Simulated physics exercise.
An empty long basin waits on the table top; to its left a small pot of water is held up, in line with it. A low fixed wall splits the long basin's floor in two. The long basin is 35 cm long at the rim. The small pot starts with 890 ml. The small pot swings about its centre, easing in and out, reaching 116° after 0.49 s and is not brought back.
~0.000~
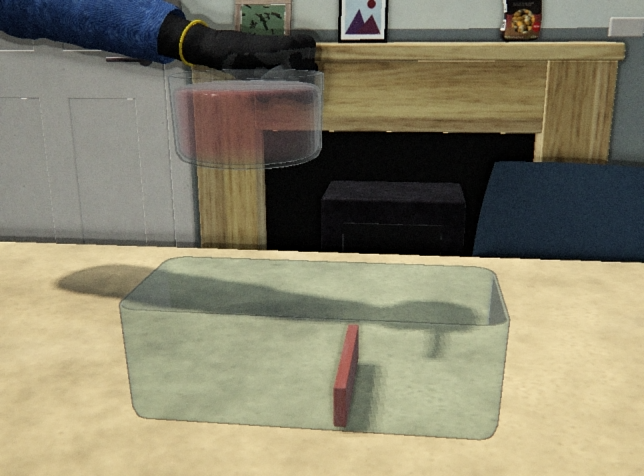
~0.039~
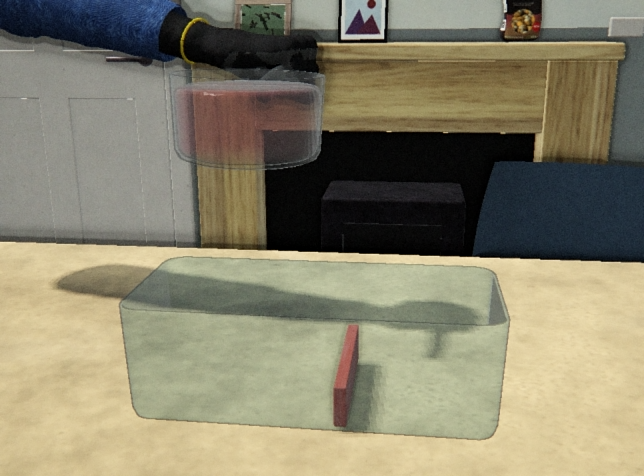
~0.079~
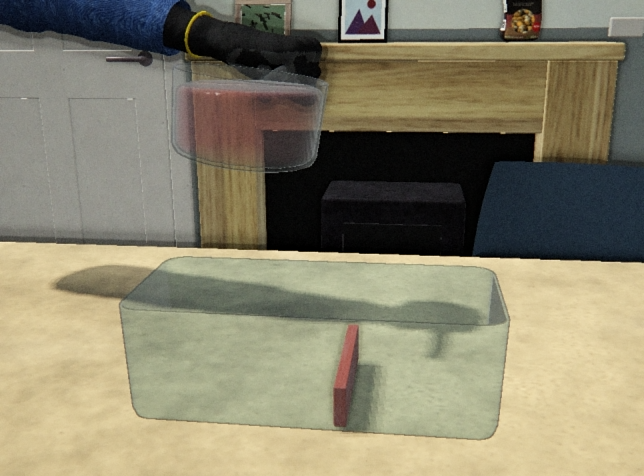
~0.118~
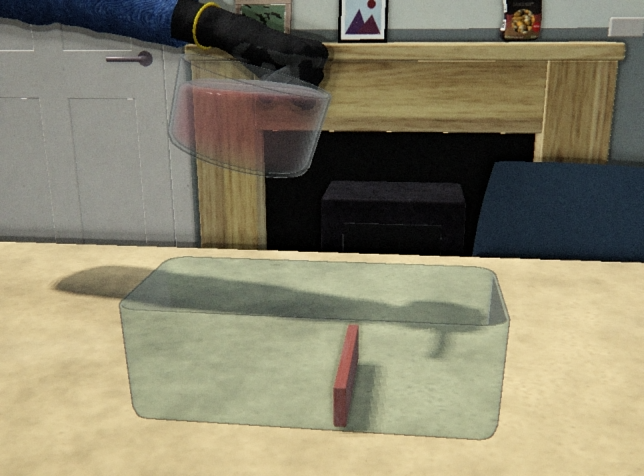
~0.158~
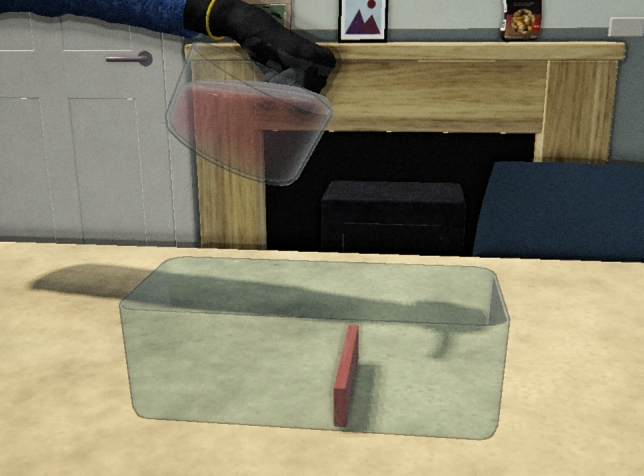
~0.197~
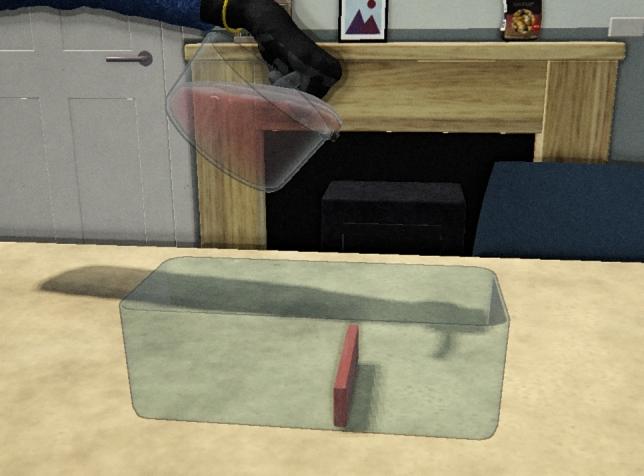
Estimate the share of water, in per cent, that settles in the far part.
The far part has some 53 per cent.
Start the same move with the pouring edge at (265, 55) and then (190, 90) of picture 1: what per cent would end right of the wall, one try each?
First 30, then 20 per cent.
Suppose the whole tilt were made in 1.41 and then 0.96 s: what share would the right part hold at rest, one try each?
In turn about 80 and 75 per cent.
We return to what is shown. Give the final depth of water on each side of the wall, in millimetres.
Left about 12 mm, right about 24 mm.
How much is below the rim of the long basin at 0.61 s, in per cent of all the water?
Some 86 per cent.
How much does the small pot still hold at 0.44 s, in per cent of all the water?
Near 16 in a hundred.
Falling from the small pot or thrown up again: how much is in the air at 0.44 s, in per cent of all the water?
Near 50 in a hundred.
After 0.44 s the tilt is 112° and 16 per cent is still to pour, 0 is left of the wall and 33 right of it.
After 0.61 s the tilt is 116° and 2 per cent is still to pour, 22 is left of the wall and 63 right of it.
After 0.79 s the tilt is 116° and 0 per cent is still to pour, 37 is left of the wall and 57 right of it.
After 0.99 s the tilt is 116° and 0 per cent is still to pour, 41 is left of the wall and 55 right of it.
In the end 43 per cent lies left of the wall, 53 right of it and 3 outside.
